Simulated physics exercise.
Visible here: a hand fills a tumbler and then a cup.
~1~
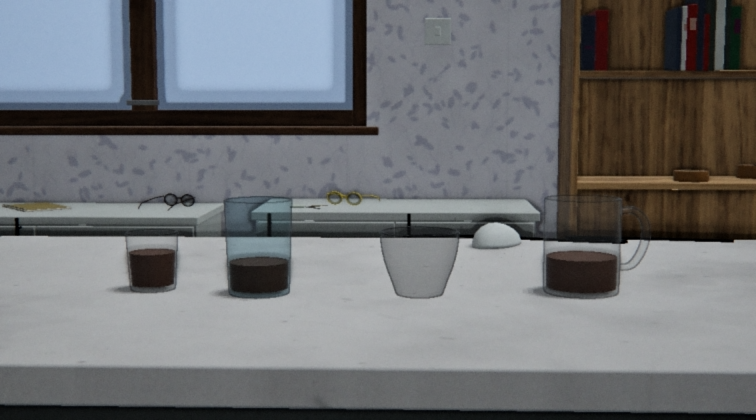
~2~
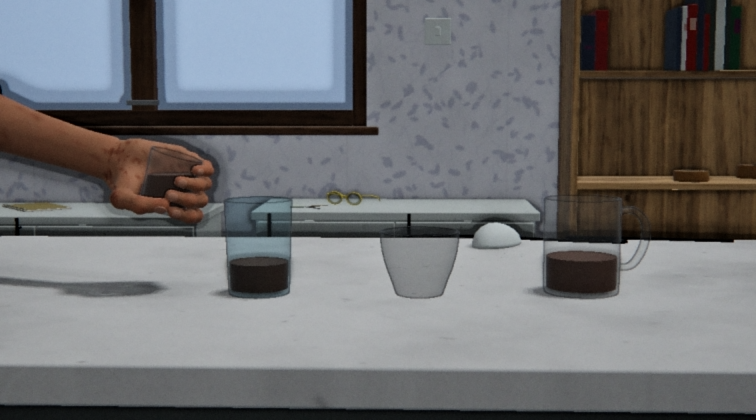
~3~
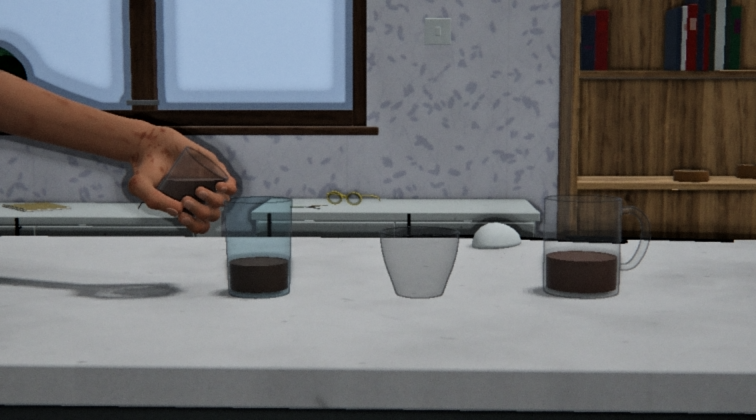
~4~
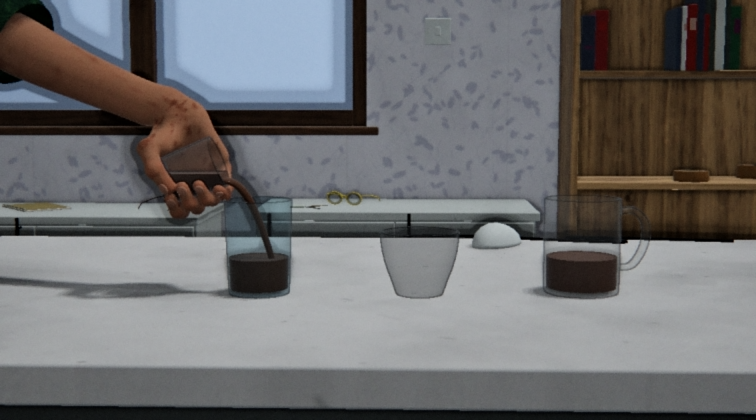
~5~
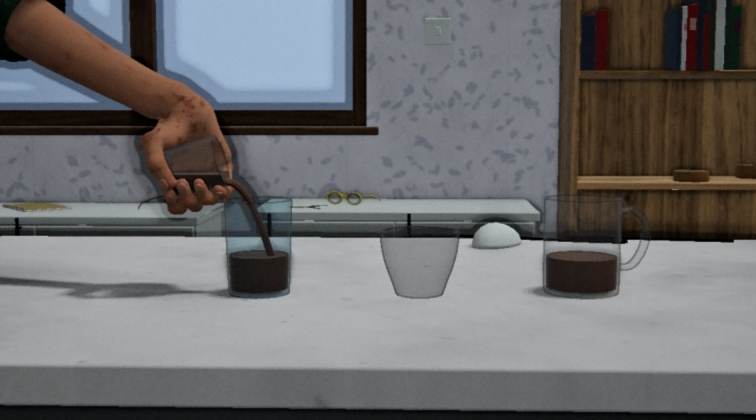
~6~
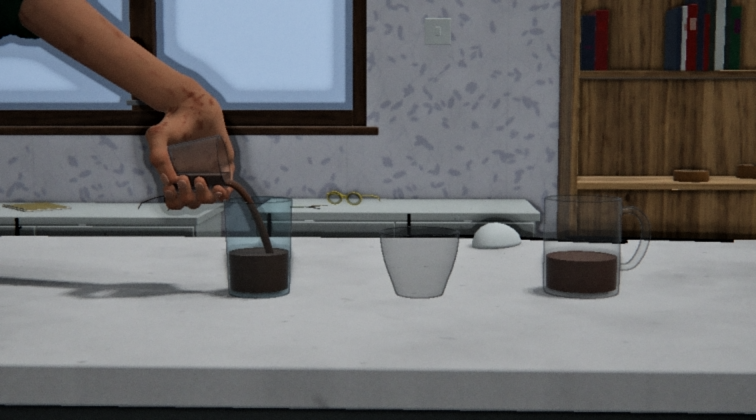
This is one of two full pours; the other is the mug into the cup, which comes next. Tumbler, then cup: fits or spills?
Tumbler - fits; cup - fits.
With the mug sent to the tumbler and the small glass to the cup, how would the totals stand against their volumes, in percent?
First 70 %, second 30 %.
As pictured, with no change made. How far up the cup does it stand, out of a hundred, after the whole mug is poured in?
It comes up to some 70 per cent.
Soon after, the tumbler is about half full.
In the end, the tumbler is about half full; the cup is about two thirds full.
